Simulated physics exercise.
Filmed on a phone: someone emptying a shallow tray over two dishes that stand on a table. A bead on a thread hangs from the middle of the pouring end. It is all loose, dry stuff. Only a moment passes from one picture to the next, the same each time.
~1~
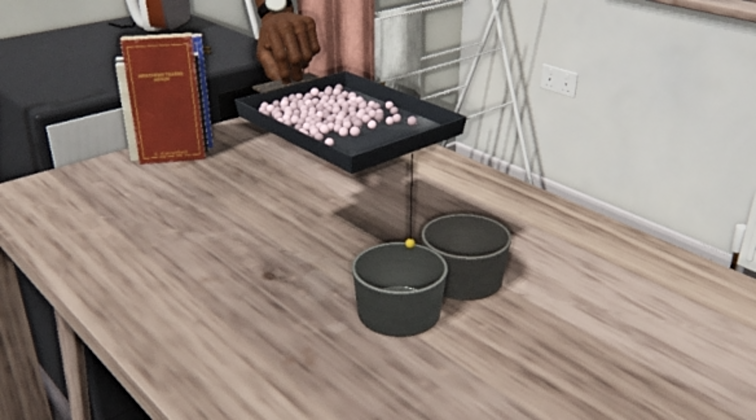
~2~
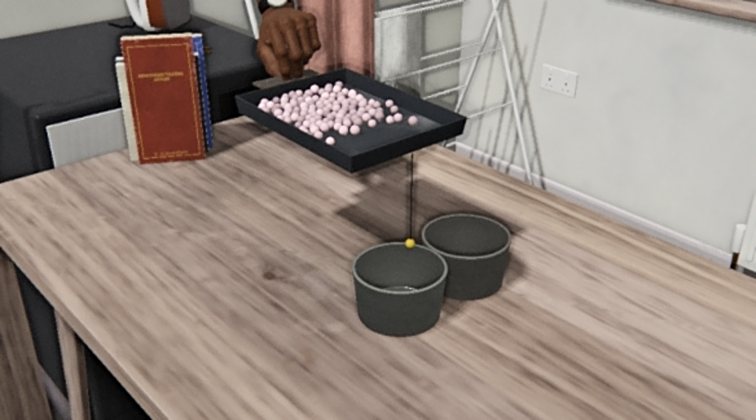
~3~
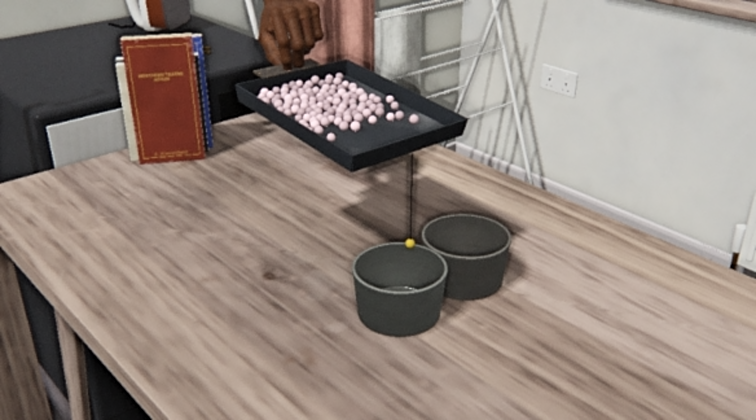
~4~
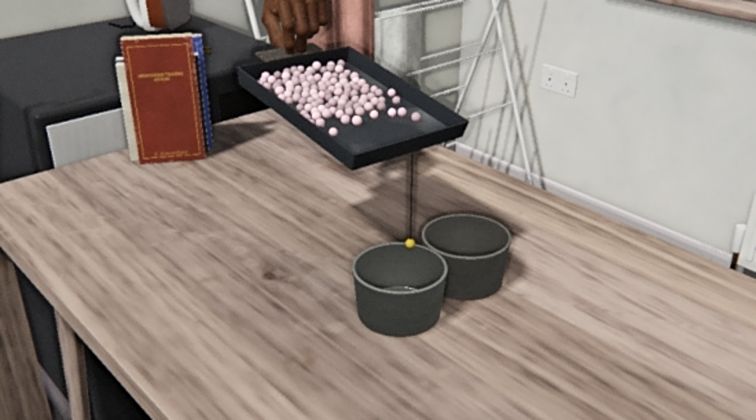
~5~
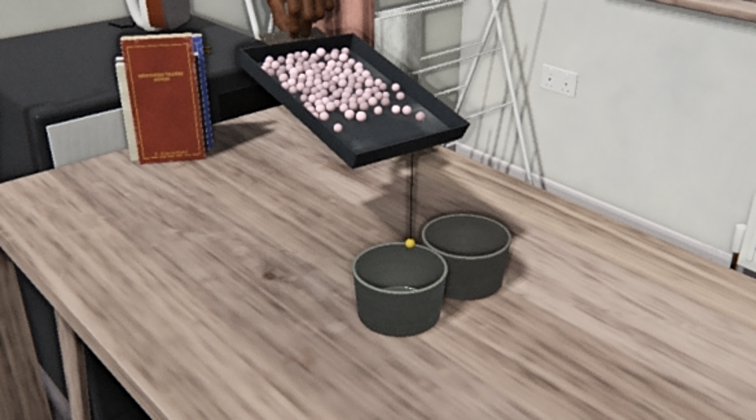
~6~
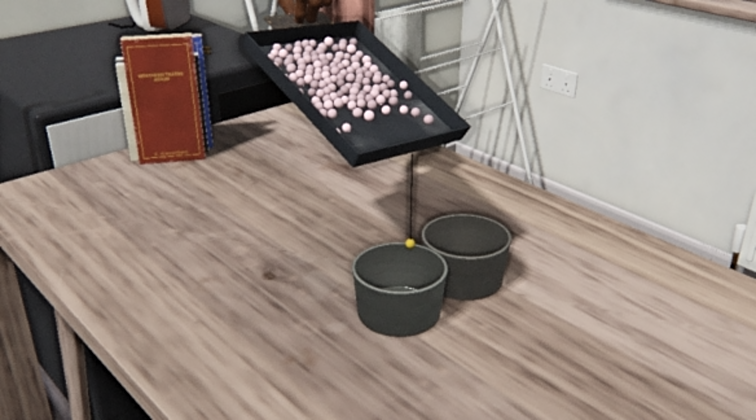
Shallow dark tray of pale pink balls tilting as a hand raises its back end, the balls starting to slide down it.
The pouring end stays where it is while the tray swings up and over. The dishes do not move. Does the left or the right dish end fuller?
The right one ends fuller.
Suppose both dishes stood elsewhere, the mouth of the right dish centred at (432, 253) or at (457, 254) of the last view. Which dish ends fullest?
At the first place the dish on the right, at the second the right-hand dish.
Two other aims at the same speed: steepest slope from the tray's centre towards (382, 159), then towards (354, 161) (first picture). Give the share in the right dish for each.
In turn 0 and 0 in a hundred.
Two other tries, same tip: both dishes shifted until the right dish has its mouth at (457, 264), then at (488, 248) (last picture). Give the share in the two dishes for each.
The first gives 60 %, the second 90 %.
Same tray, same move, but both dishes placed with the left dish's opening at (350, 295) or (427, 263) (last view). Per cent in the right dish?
About 30 and 50 per cent.
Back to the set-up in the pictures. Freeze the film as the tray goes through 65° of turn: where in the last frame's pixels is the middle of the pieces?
Roughly at (433, 135).
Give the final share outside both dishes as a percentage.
Roughly 40 in a hundred.
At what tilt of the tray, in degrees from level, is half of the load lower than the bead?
At some 110 degrees.
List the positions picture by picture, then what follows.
In the first frame, corners of the pouring end near (352, 155) and (463, 116), level; middle of the load near (326, 113), sugar pearls; left dish near (431, 305); right dish near (497, 270); bead on its thread near (410, 244).
In the second frame, corners of the pouring end near (352, 155) and (464, 117), level; middle of the load near (326, 111).
In the third frame, corners of the pouring end near (353, 154) and (465, 118), tipped barely, lowest at the right corner; middle of the load near (327, 104).
In the fourth frame, corners of the pouring end near (355, 153) and (466, 120), tipped a little, lowest at the right corner; middle of the load near (328, 93).
In the fifth frame, corners of the pouring end near (357, 152) and (467, 123), tipped clearly, lowest at the right corner; middle of the load near (332, 84), only a few on the move.
In the sixth frame, corners of the pouring end near (359, 152) and (468, 125), tipped clearly, lowest at the right corner; middle of the load near (340, 78), the whole lot on the move; left dish near (431, 305); right dish near (497, 270).
Shortly afterwards, tray tipped steeply; the bulk on the tray; only a few in the right dish; near a quarter in the air.
Next, tray tipped past a quarter turn; near half on the tray; only a few in the left dish; a little in the right dish; near a quarter outside both; near a quarter in the air.
Some moments later, tray tipped past a quarter turn; a little in the left dish; near half in the right dish; near a third outside both.
In the end, tray tipped past a quarter turn; a little in the left dish; near half in the right dish; near a third outside both.
